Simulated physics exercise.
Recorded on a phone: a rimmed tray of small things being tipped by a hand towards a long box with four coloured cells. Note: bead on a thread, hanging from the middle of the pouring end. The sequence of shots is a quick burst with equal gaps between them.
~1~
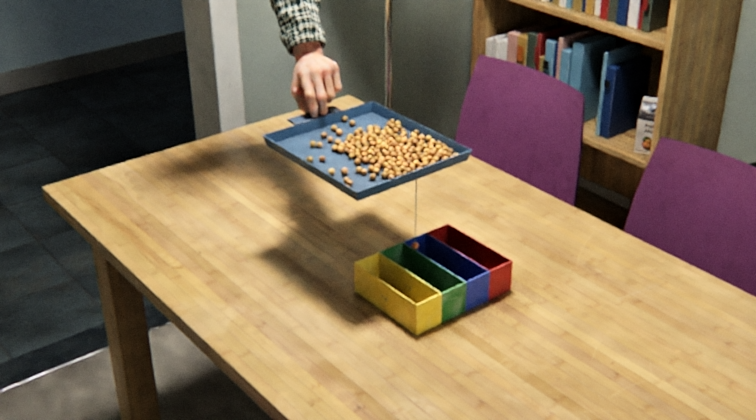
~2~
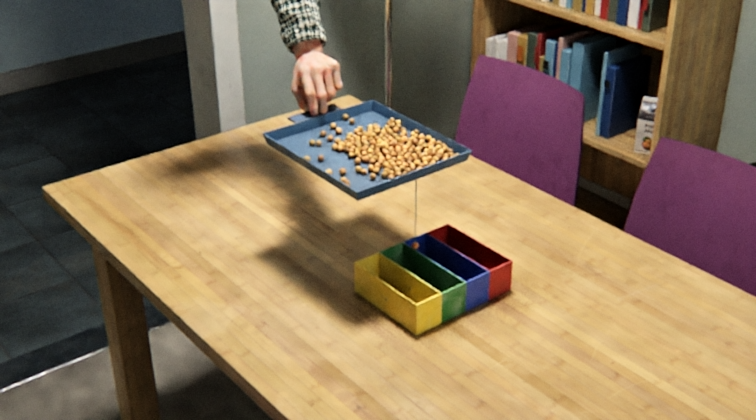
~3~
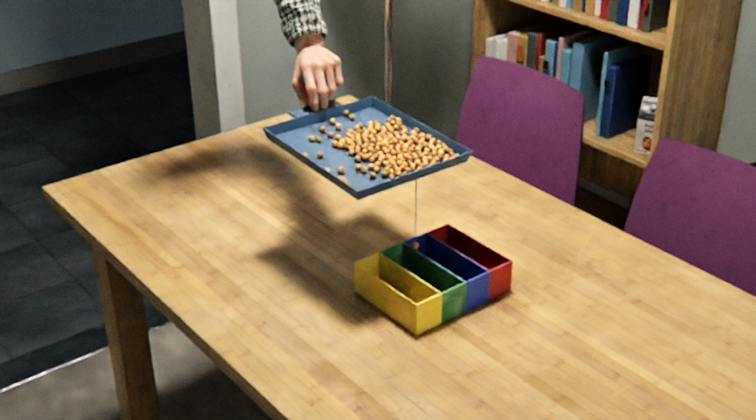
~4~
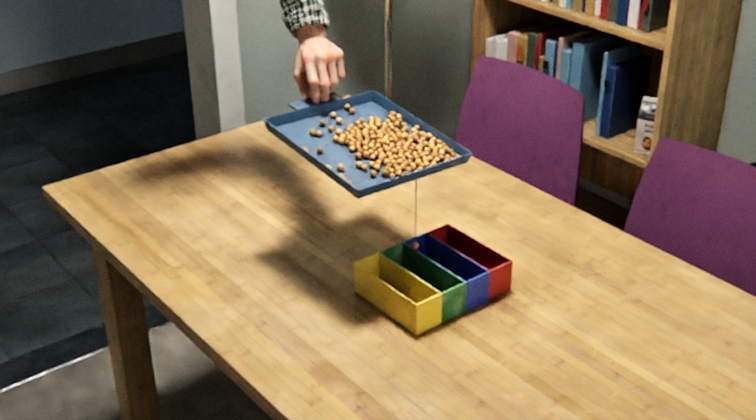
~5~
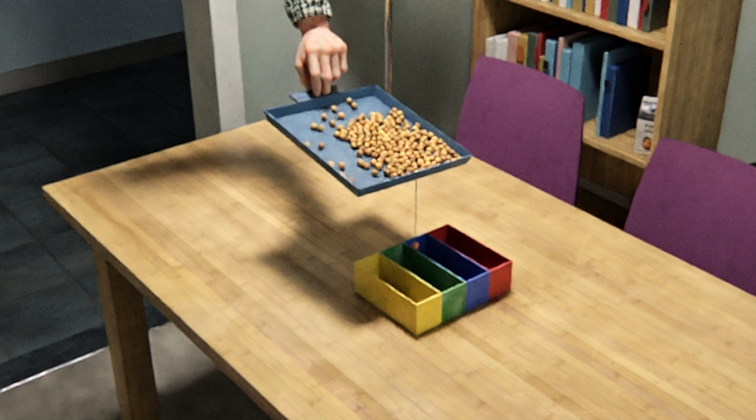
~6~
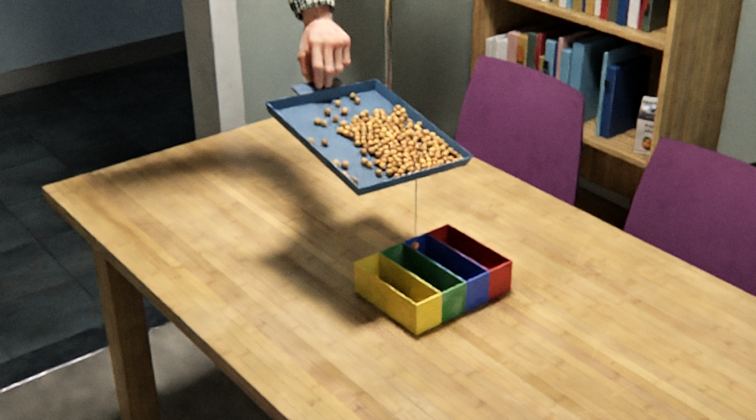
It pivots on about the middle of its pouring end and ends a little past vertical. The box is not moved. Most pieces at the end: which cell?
Red.
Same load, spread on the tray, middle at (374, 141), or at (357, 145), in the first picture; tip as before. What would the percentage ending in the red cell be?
Roughly 40 per cent, then 40 per cent.
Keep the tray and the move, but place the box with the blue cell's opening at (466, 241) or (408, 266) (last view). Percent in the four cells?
Around 90 then around 10 per cent.
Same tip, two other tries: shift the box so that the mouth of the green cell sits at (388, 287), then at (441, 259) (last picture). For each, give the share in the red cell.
First some 10, then 40 per cent.
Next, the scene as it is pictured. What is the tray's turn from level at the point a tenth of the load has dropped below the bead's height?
The angle is roughly 65° at that point.
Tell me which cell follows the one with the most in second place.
Second: That blue cell.
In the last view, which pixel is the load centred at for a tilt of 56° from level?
Roughly (433, 152).
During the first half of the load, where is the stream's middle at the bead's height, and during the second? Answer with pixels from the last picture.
The first part at (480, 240); the rest at (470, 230).
Shortly afterwards, tray tipped steeply; all but a few on the tray; a little falling or outside the box.
Next, tray tipped right over; only a few on the tray; near half in the red cell; a little in the blue cell; only a few in the green cell; near a third falling or outside the box.
Some moments later, tray tipped past a quarter turn; near half in the red cell; a little in the blue cell; only a few in the green cell; near a third falling or outside the box.
In the end, tray tipped past a quarter turn; near half in the red cell; a little in the blue cell; only a few in the green cell; none at all in the yellow cell; near a third outside the box.
